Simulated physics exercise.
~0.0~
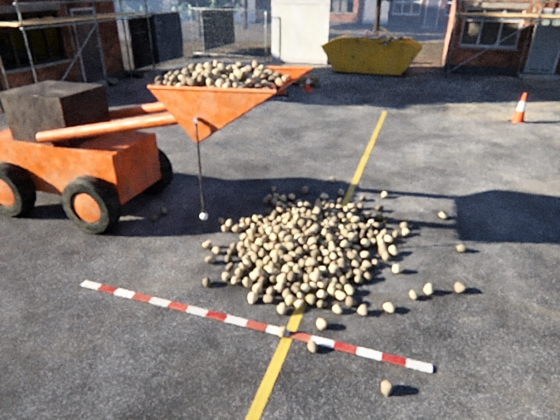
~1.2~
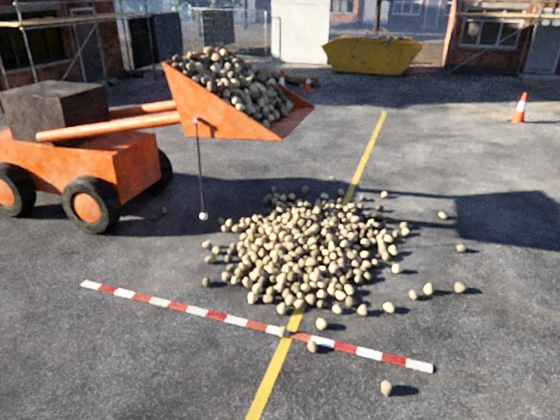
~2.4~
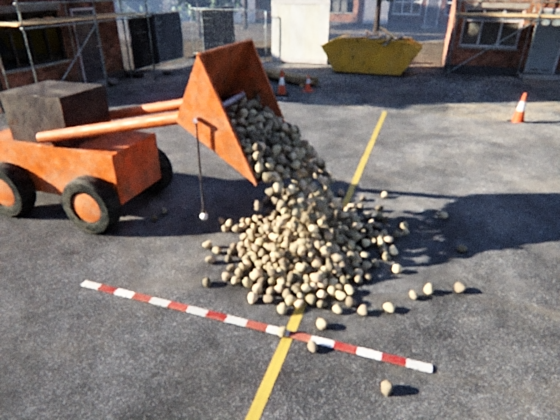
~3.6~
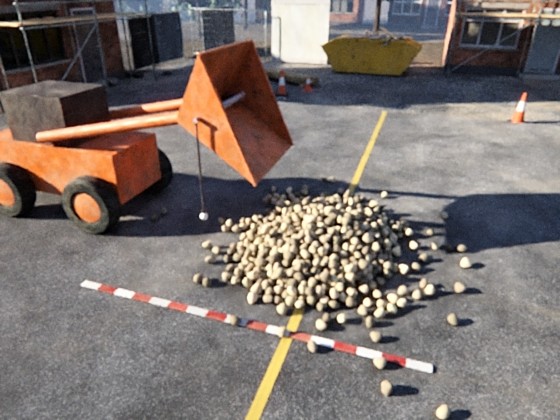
In this clip, an orange loader holds a bucket of rounded stones beside a loose heap lying across a yellow line on a paved yard, then tips it forward so the stones pour onto the heap, leaving the bucket empty and a broader pile with a few strays around it.
